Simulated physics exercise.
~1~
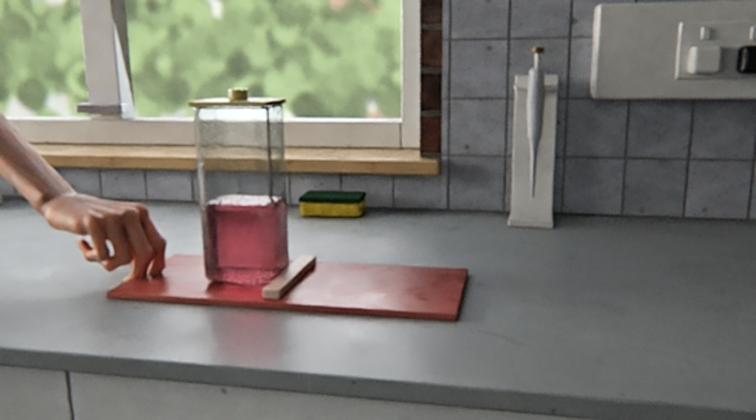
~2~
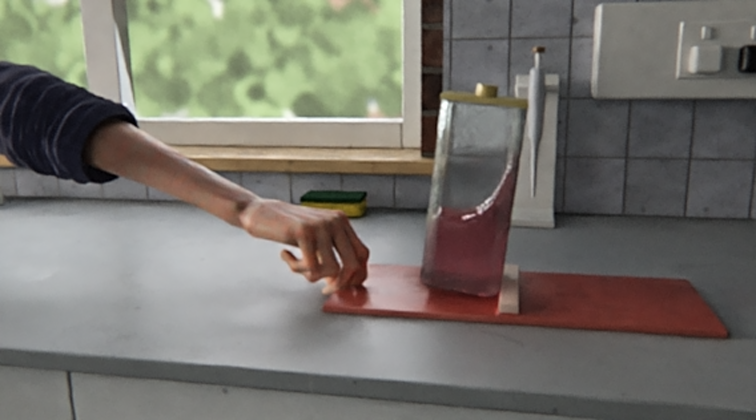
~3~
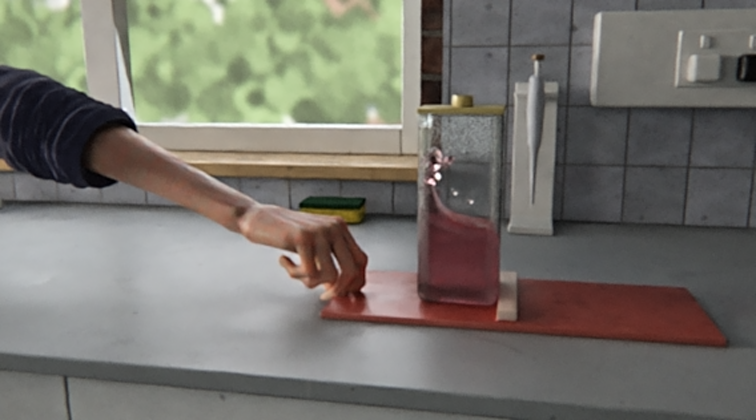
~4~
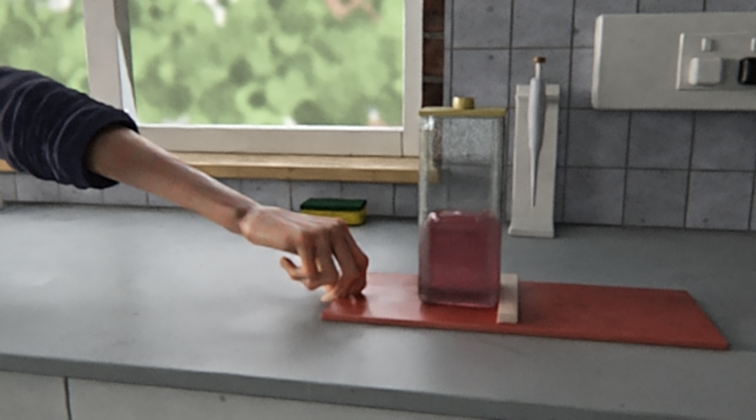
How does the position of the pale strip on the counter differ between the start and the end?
At the start the strip is left of centre, in front of the yellow and green sponge. By the end it is farther right, near the foot of the white stand.
Glass canister of pink liquid riding a red board pushed right by a hand, tipping against a strip, then settling upright.
